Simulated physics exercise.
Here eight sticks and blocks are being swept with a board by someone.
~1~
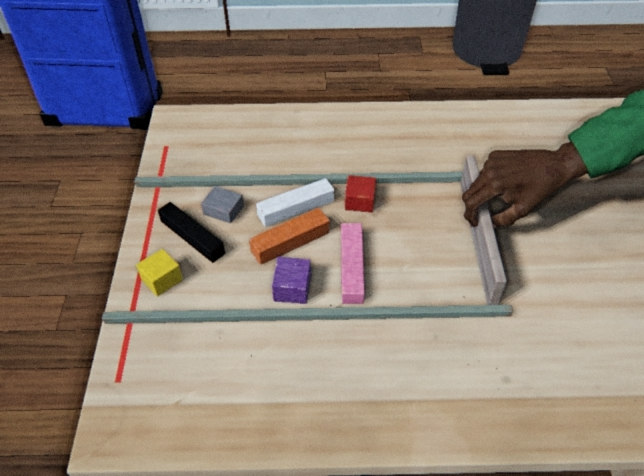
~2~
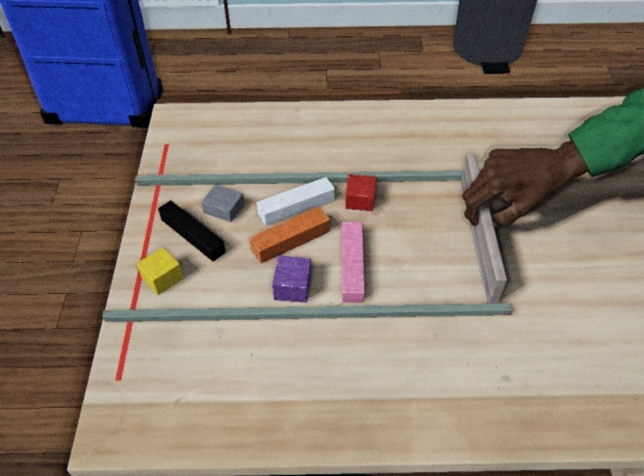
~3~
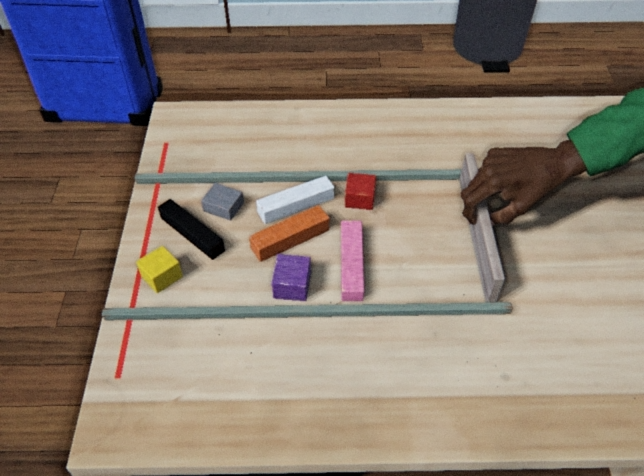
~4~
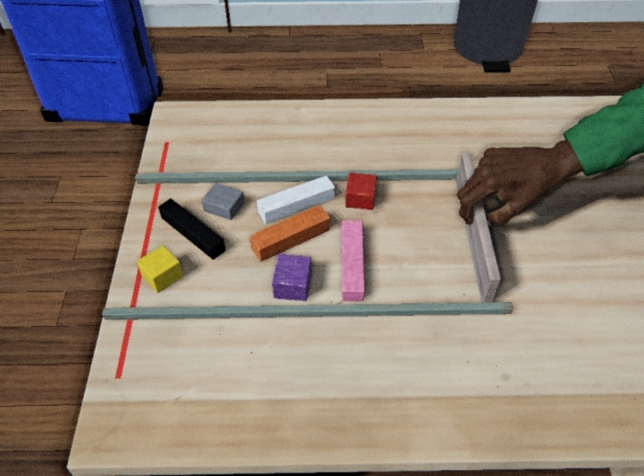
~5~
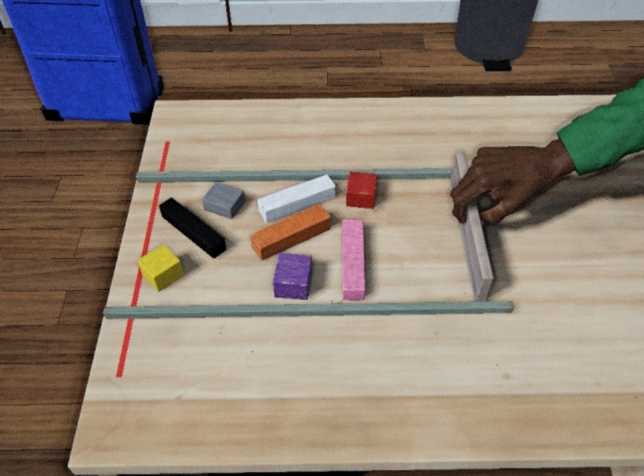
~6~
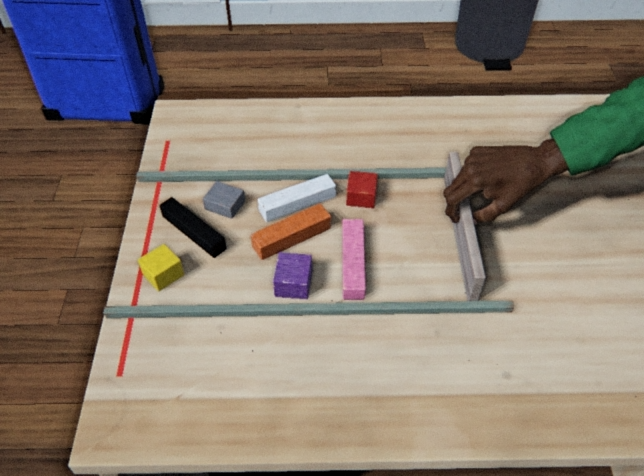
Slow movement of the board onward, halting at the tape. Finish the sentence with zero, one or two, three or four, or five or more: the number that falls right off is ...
The number that falls right off is five or more.
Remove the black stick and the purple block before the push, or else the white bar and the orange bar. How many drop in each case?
The count is 4 in the first case and 4 in the second.
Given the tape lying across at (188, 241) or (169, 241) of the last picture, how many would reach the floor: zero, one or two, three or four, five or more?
Either three or four; three or four.
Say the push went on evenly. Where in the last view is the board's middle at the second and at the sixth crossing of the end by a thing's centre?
At roughly (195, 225), then roughly (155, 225).
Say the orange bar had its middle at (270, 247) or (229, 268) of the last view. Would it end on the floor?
So in the first try it ends up below, and in the second it ends up below.
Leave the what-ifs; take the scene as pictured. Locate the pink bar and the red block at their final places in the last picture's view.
The pink bar settles near (130, 262); as for the red block, near (141, 188).
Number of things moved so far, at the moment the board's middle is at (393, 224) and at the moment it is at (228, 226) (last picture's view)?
The number moved is 0 and then 8.
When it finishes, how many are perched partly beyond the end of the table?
Tally: 1.
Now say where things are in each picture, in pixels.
In the first picture, yellow block (160, 273); black stick (191, 232); grey block (223, 205); board (481, 227); tape (146, 246).
In the second picture, black stick (191, 230); purple block (292, 279).
In the third picture, grey block (223, 201); white bar (296, 199).
In the fourth picture, yellow block (160, 269); board (476, 224).
In the fifth picture, black stick (192, 227); red block (362, 190).
In the sixth picture, yellow block (162, 268); black stick (192, 227); grey block (224, 200); board (463, 223); tape (147, 241).
Early on, none off yet; yellow block at rest near (162, 268); black stick at rest near (192, 227); grey block at rest near (224, 200).
A while later, none off yet; yellow block at rest near (162, 268); black stick travelled a little near (167, 231); grey block travelled about its own width near (180, 197).
Finally, the number that fall off is five or more; lost, white bar, purple block, orange bar, grey block, black stick and yellow block.
